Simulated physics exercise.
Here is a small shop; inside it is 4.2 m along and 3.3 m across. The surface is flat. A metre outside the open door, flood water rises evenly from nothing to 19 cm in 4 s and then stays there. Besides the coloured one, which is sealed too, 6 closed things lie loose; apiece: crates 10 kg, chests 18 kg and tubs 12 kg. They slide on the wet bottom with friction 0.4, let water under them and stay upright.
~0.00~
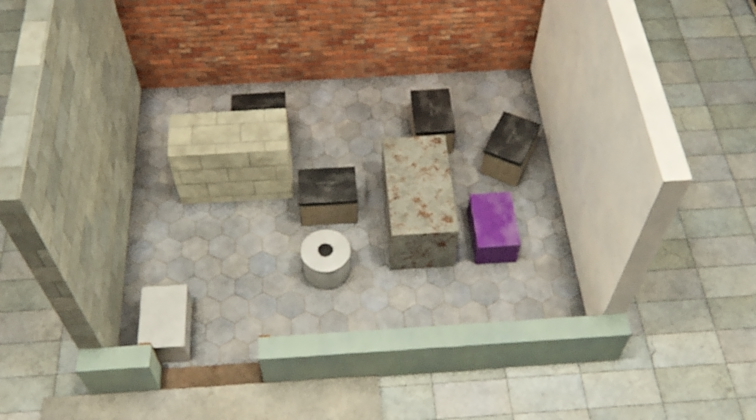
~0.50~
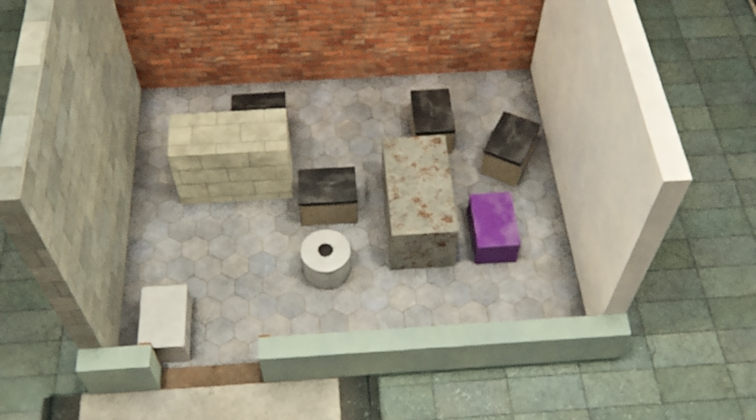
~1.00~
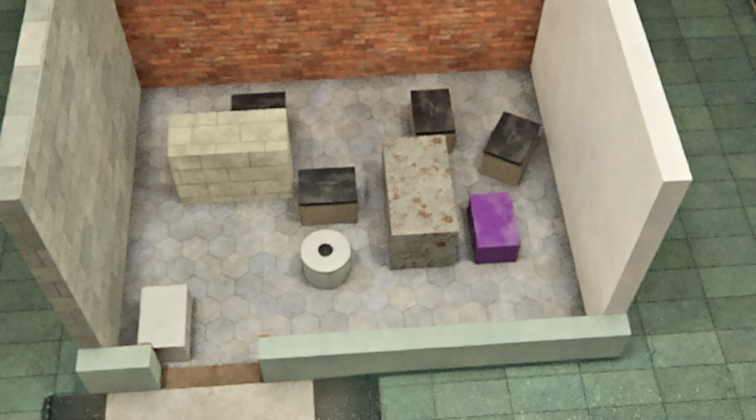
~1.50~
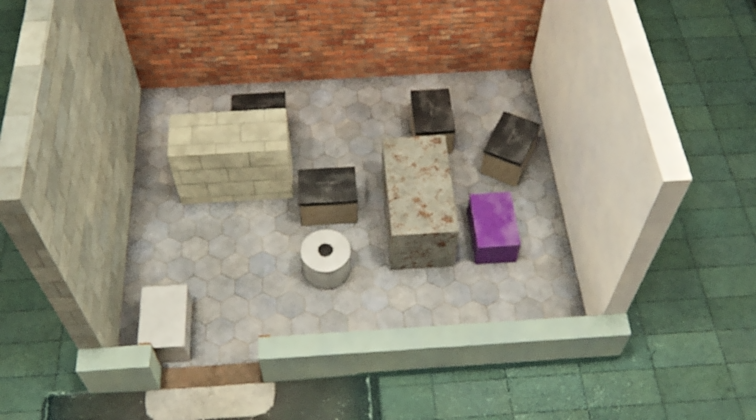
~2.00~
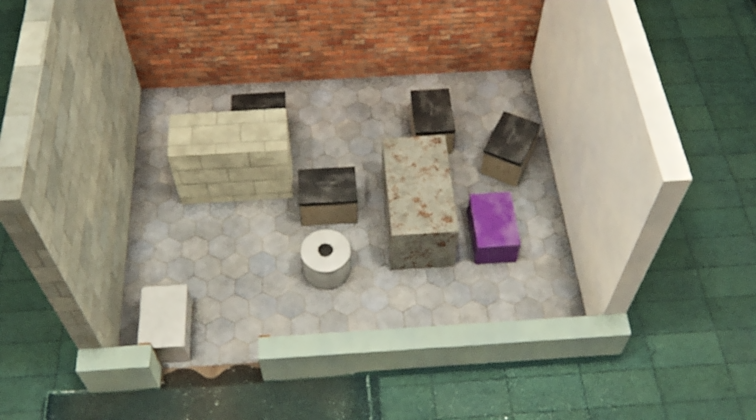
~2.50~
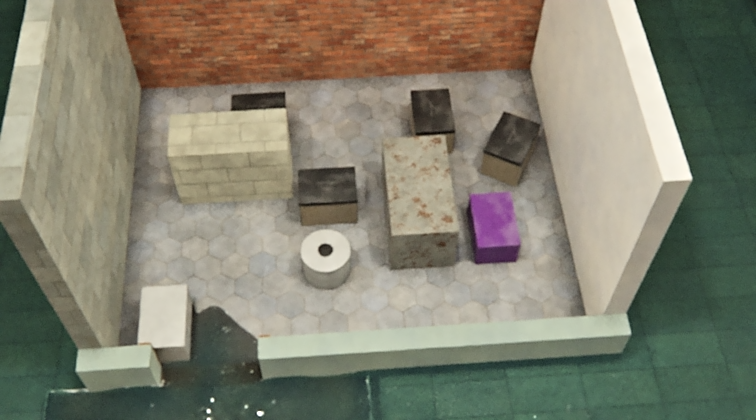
Dark green water rises over the paving around a small open-topped room, covering the pale slab outside the doorway bit by bit. It then reaches the brown threshold and spreads through the gap onto the tiled floor near the white block, while the purple crate and the other objects stay still.
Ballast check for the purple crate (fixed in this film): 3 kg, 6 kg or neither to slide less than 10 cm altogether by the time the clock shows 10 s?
I expect that the lower weight is enough.
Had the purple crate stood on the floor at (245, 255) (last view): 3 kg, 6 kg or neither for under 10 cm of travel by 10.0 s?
Neither is enough.
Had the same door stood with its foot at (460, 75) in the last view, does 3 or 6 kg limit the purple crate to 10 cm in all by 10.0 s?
Then neither load is enough.
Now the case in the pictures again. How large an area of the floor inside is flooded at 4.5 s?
Roughly 3.5 m2.
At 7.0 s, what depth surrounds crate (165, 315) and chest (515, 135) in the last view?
About 7 and 0 cm.
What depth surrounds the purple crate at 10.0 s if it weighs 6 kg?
About 1 cm.
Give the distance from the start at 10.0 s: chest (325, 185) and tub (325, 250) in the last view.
In that order: 100 cm, 60 cm.
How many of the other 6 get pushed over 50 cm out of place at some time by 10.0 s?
I count 3.
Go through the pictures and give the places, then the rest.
The first frame shows the purple crate at (495, 219) rests on the ground; water covers 0.0 m2; 0 of 7 have shifted.
The second frame shows the purple crate at (495, 219) rests on the ground; water covers 0.0 m2; 0 of 7 have shifted.
The third frame shows the purple crate at (495, 219) rests on the ground; 0.0 m2 under water; 0 of 7 have shifted.
The fourth frame shows the purple crate at (495, 219) rests on the ground; 0.0 m2 under water; 0 of 7 have shifted.
The fifth frame shows the purple crate at (495, 219) rests on the ground; water covers 0.0 m2; 0 of 7 have shifted.
The sixth frame shows the purple crate at (495, 219) rests on the ground; 0.3 m2 under water; 0 of 7 have shifted.
After 3.5 s the purple crate would be 0 cm from its start with 3 kg and 0 cm from its start with 6 kg; 0 cm of water round it then.
After 4.5 s the purple crate would be 0 cm from its start with 3 kg and 0 cm from its start with 6 kg; 0 cm of water round it then.
After 7.0 s the purple crate would be 0 cm from its start with 3 kg and 0 cm from its start with 6 kg; 0 cm of water round it then.
After 10.0 s the purple crate would be 0 cm from its start with 3 kg and 0 cm from its start with 6 kg; 1 cm of water round it then.
